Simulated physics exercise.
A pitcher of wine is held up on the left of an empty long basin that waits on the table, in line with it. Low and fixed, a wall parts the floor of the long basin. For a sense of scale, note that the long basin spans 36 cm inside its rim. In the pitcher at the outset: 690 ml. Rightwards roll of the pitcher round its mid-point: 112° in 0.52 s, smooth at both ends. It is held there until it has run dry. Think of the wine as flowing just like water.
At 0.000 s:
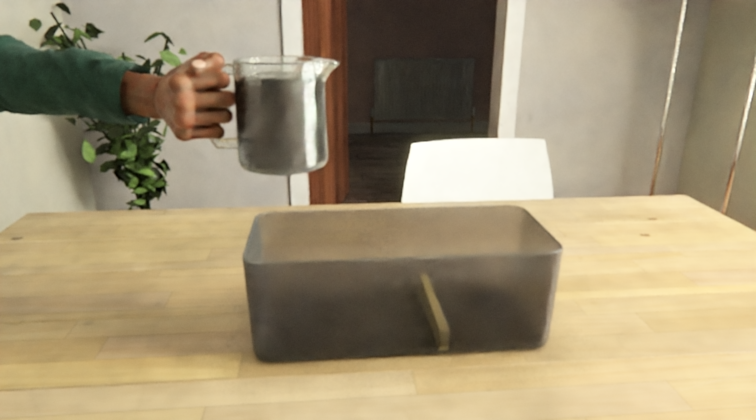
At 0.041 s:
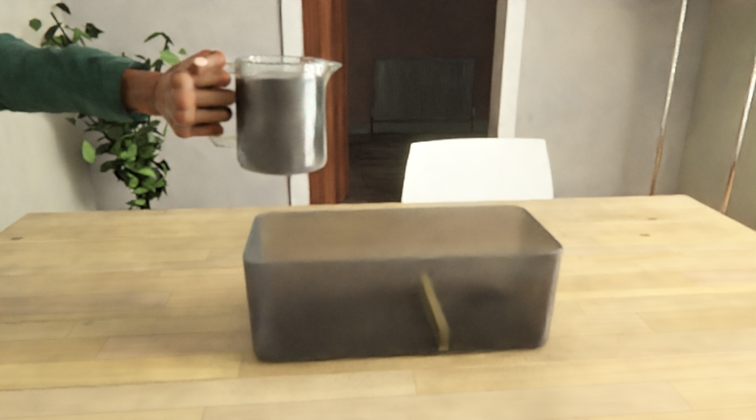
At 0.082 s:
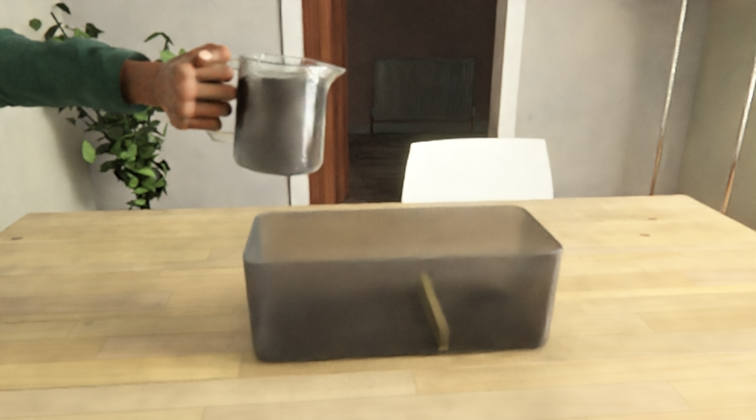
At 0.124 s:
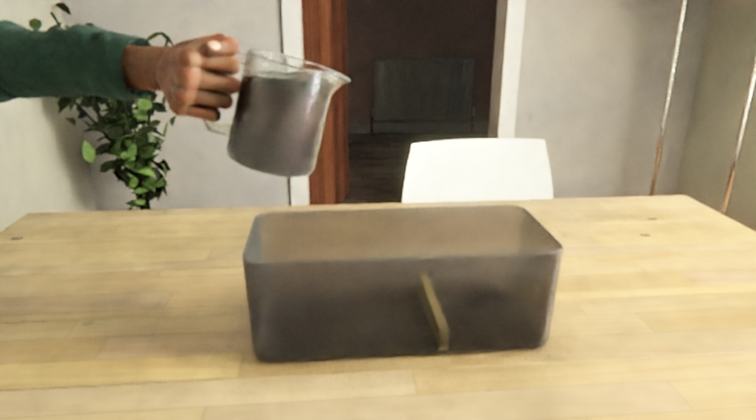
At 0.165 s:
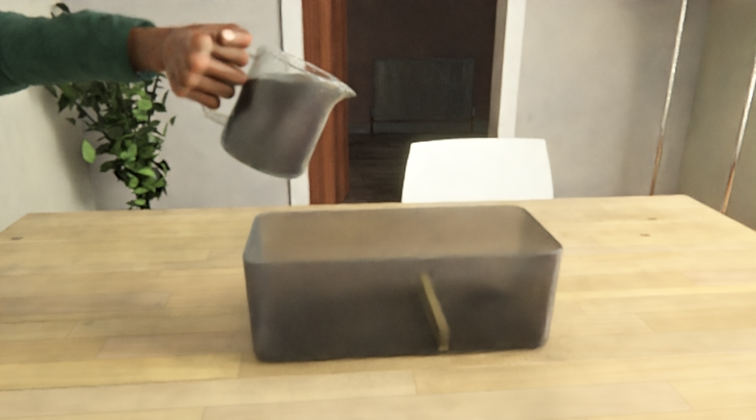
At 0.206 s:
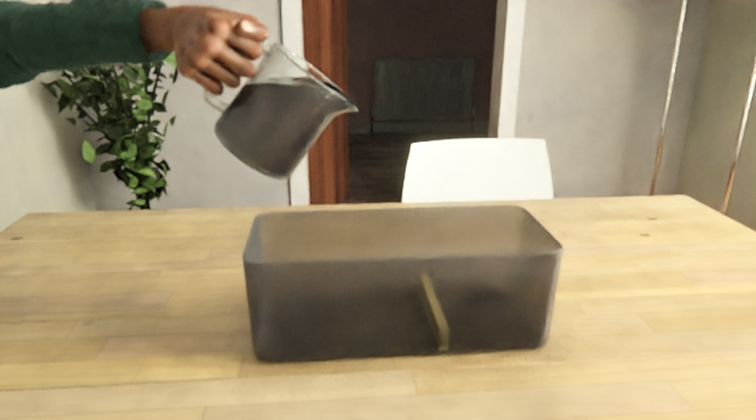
A hand held a clear pitcher of dark liquid above the left side of a long see-through basin on a wooden table, then smoothly tilted it to the right, lowering its spout.
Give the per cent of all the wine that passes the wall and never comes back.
I would say 12 percent.
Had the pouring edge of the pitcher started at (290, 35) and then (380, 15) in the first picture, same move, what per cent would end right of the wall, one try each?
Some 20 and 60 per cent, in that order.
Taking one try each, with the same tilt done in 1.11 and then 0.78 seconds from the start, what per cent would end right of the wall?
10 in a hundred, followed by 10 in a hundred.
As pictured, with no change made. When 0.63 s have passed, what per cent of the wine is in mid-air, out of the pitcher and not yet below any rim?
I'd say some 16 per cent is in the air.
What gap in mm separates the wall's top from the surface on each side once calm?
On the left it's about 12 mm; on the right, about 24 mm.
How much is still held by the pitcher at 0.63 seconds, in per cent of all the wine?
Close to 12 percent of the total.
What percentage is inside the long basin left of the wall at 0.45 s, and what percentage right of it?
Around 18 on the left and around 0 on the right.
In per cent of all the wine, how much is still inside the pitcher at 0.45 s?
About 52 per cent.
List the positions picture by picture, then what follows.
In the first picture, it leans 0°; its right rim is at (340, 61); the wine meets the walls at (238, 76) and (323, 76); the long basin's rim runs from (250, 237) to (542, 227); the wall's top is at (433, 300).
In the second picture, it leans 2°; its right rim is at (342, 63); the wine meets the walls at (239, 76) and (323, 77).
In the third picture, it leans 7°; its right rim is at (346, 69); the wine meets the walls at (242, 75) and (327, 79).
In the fourth picture, it leans 15°; its right rim is at (351, 79); the wine meets the walls at (244, 84) and (333, 82).
In the fifth picture, it leans 26°; its right rim is at (356, 93); the wine meets the walls at (241, 97) and (341, 86).
In the sixth picture, it leans 38°; its right rim is at (358, 109); the wine meets the walls at (229, 105) and (353, 99); 1 per cent is over the edge.
By 0.45 s the tilt is 107° and 52 per cent is still to pour, 19 is left of the wall and 0 right of it.
By 0.63 s the tilt is 112° and 12 per cent is still to pour, 69 is left of the wall and 3 right of it.
By 0.82 s the tilt is 112° and 2 per cent is still to pour, 81 is left of the wall and 8 right of it.
By 1.02 s the tilt is 112° and 0 per cent is still to pour, 83 is left of the wall and 12 right of it.
At rest 83 per cent lies left of the wall, 12 right of it and 5 outside.
